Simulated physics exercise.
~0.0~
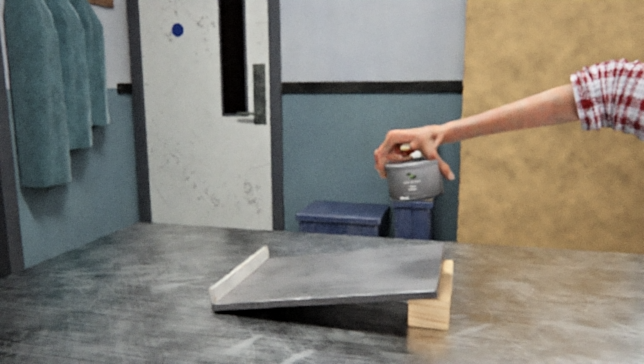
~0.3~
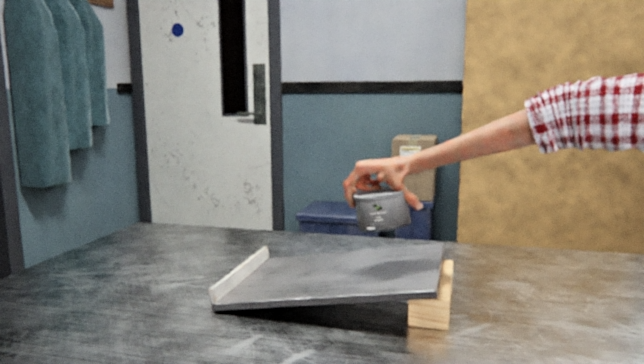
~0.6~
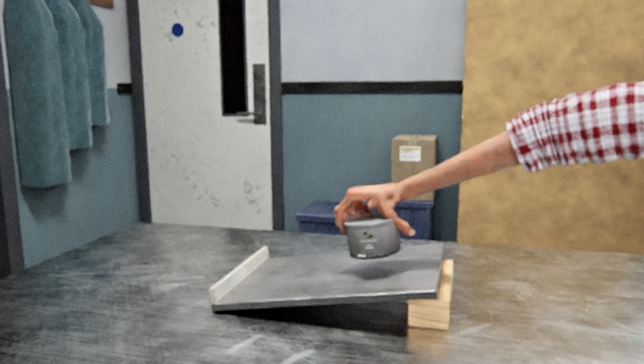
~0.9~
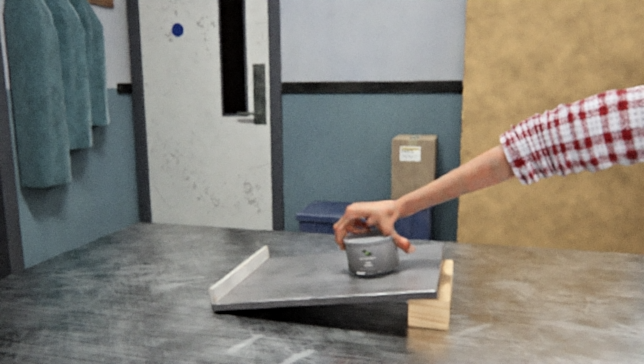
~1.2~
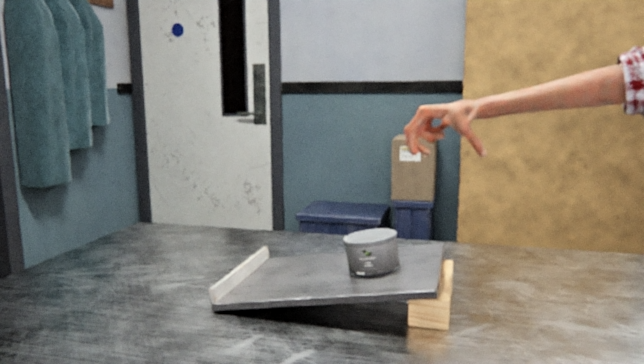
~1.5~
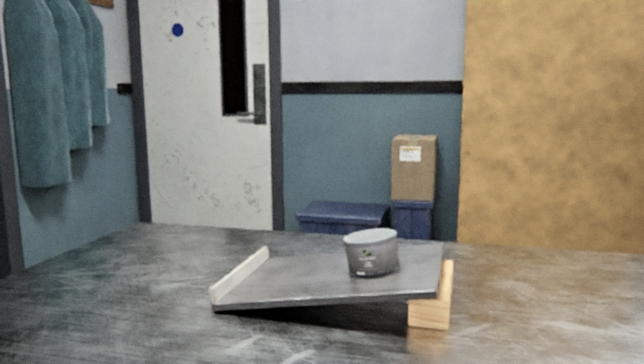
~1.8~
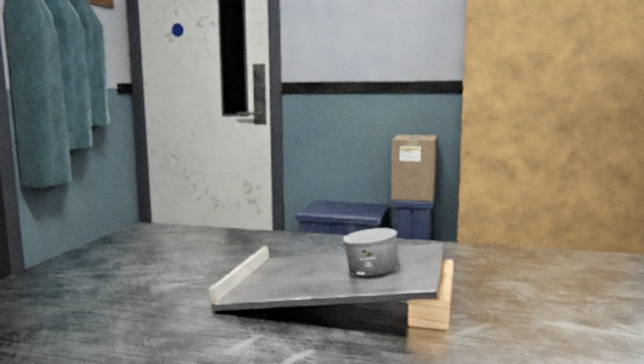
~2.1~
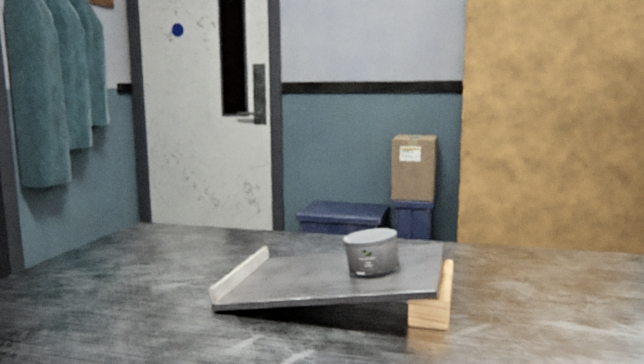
A hand in a red checked sleeve carried a grey tub leftward and down, set it on a tilted board propped on a wooden block, then let go and drew away to the right, and the tub stayed still on the slope.
